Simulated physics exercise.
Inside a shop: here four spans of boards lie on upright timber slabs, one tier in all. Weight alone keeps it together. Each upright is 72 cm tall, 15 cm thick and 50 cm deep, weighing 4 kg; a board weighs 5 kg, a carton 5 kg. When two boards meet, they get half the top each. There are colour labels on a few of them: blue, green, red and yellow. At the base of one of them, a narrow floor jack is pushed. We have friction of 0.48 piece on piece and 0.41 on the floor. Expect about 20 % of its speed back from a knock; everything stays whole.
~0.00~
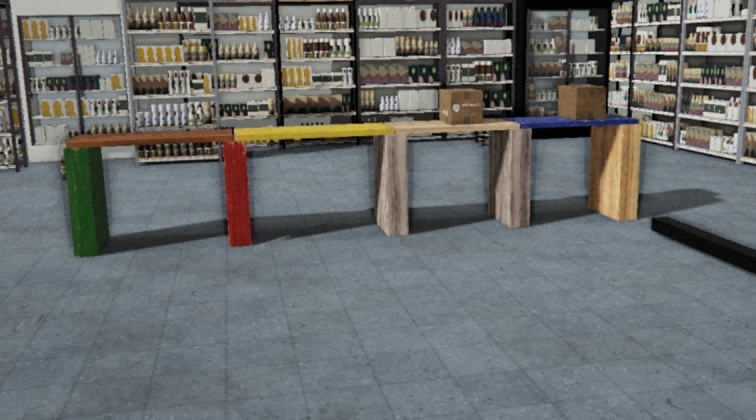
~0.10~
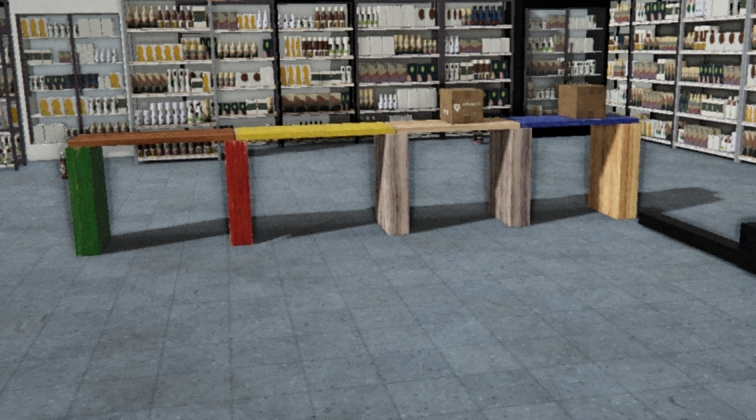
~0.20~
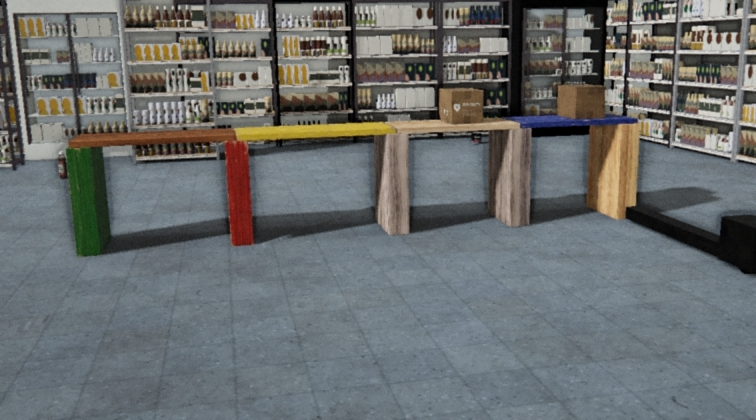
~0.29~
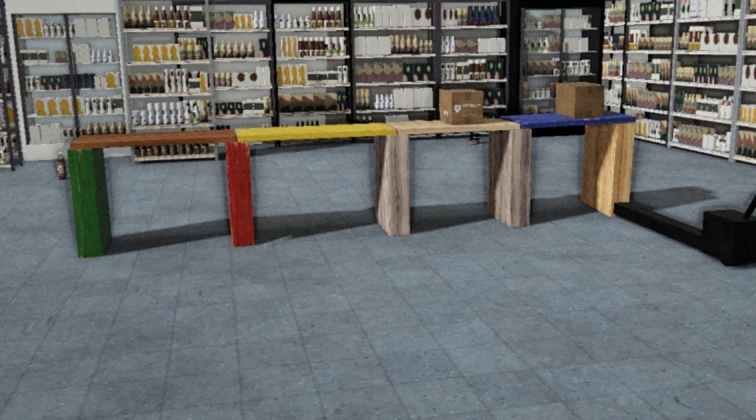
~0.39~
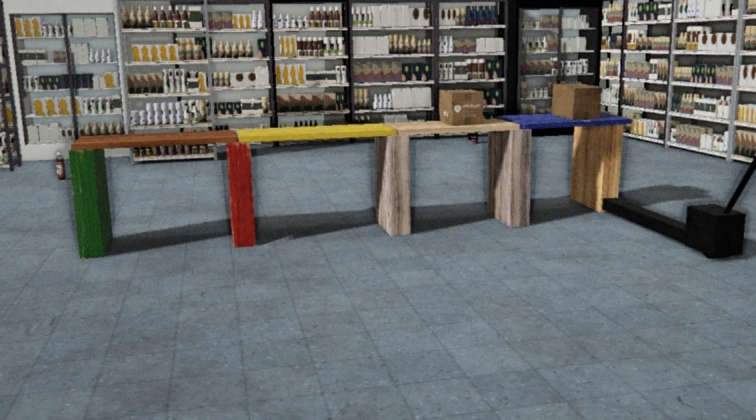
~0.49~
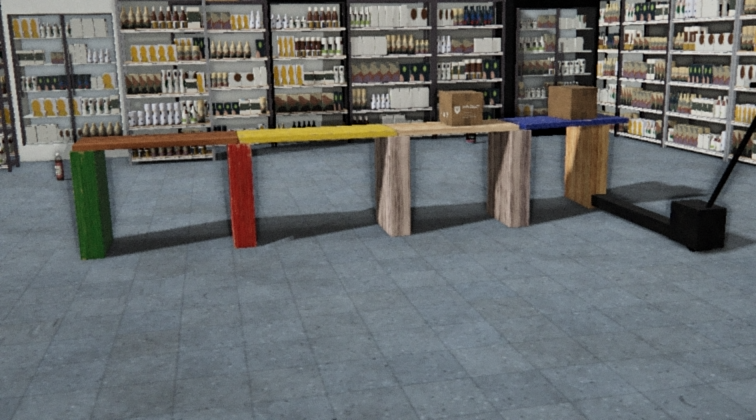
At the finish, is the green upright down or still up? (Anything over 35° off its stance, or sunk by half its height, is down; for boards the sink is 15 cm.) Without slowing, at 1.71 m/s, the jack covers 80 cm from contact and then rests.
It is still up.
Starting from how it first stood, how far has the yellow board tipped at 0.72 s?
Some 0°.
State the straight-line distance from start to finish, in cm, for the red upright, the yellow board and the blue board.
The red one ends 0 cm from where it began, the yellow one 0 cm, and the blue one 80 cm.
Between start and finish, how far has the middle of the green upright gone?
Roughly 0 centimetres.
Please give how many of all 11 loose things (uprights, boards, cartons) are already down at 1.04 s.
I make it 2 by that time.
After 0.72 s, none of the 11 pieces down, 3 disturbed; green upright unmoved; blue board 8° from how it stood.
After 1.04 s, 2 of the 11 pieces down; green upright unmoved; blue board on its side.
In the end (3.0 s), 2 of the 11 pieces down; green upright unmoved; blue board 54° from how it stood, 55 cm lower; red upright unmoved. From the last view, middles, green upright near (93, 199), blue board near (527, 180).
